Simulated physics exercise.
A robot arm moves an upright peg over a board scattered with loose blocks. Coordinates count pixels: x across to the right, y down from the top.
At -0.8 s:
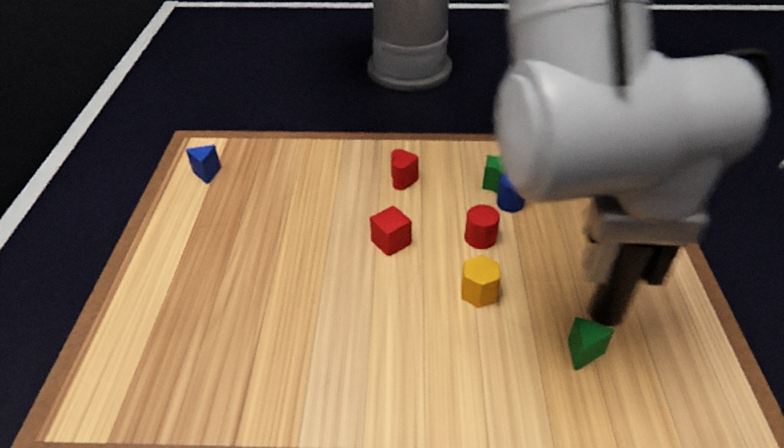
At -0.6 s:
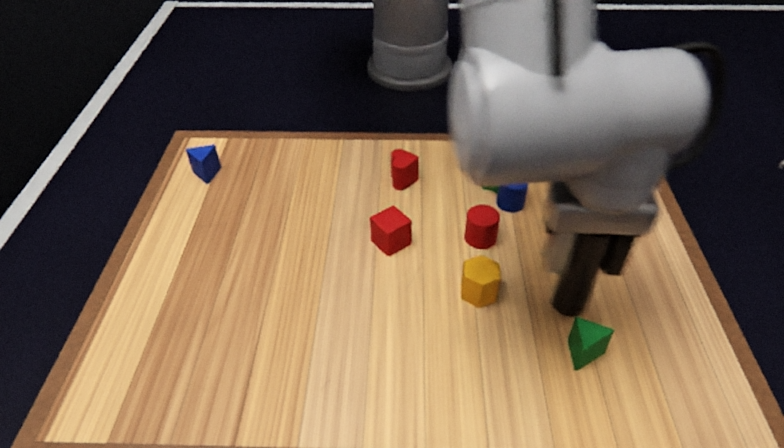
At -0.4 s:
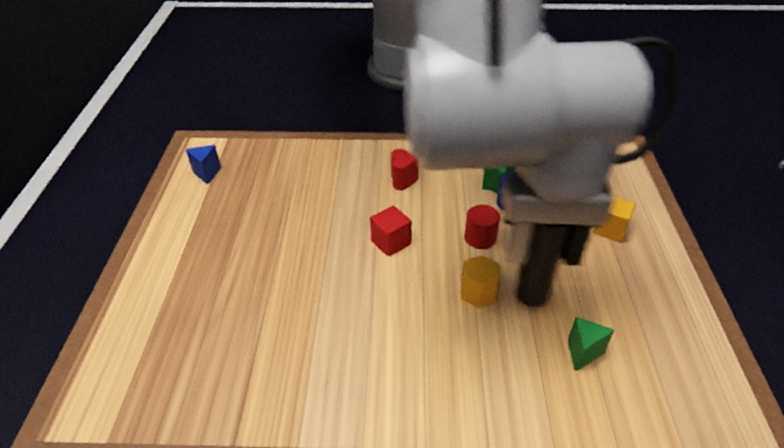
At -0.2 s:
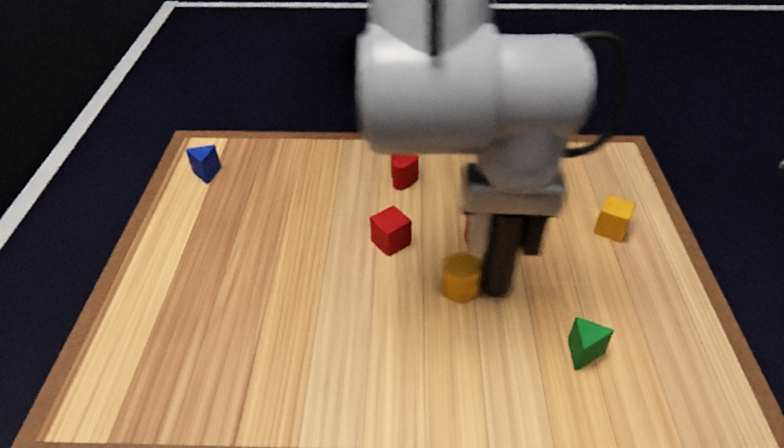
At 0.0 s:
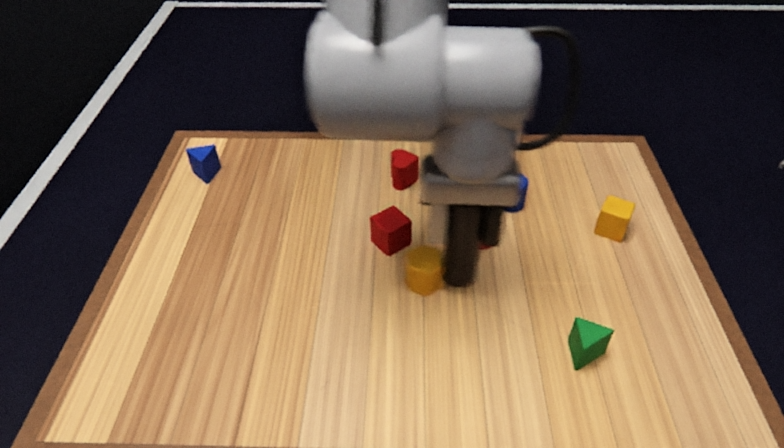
A grey and white robot arm holding a dark upright peg sweeps steadily leftward over a light wooden board on a dark floor, viewed from a fixed, raised position. Red, blue, green and yellow blocks lie scattered across the board, with a blue one alone at the upper left. The peg passes behind the green block, then pushes the yellow hexagonal block left, below the red cube.
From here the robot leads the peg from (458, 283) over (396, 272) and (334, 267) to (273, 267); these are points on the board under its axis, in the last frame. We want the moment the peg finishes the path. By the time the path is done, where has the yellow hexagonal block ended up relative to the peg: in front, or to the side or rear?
Still leading.
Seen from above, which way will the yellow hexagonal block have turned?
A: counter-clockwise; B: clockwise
It's B.
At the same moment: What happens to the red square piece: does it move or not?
It keeps its position.
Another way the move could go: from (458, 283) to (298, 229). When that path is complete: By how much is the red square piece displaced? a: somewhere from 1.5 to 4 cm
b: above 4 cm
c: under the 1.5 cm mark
My pick is a.
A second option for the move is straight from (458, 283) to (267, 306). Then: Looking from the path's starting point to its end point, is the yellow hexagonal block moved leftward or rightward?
It goes toward the right-hand side.
What follows on the original path. One third of the way, peg (396, 265); yellow hexagonal block (360, 248).
Two thirds of the way, peg (333, 259); yellow hexagonal block (298, 241).
At the end, peg (271, 259); red square piece in place; yellow hexagonal block (238, 235), turned 35° clockwise.
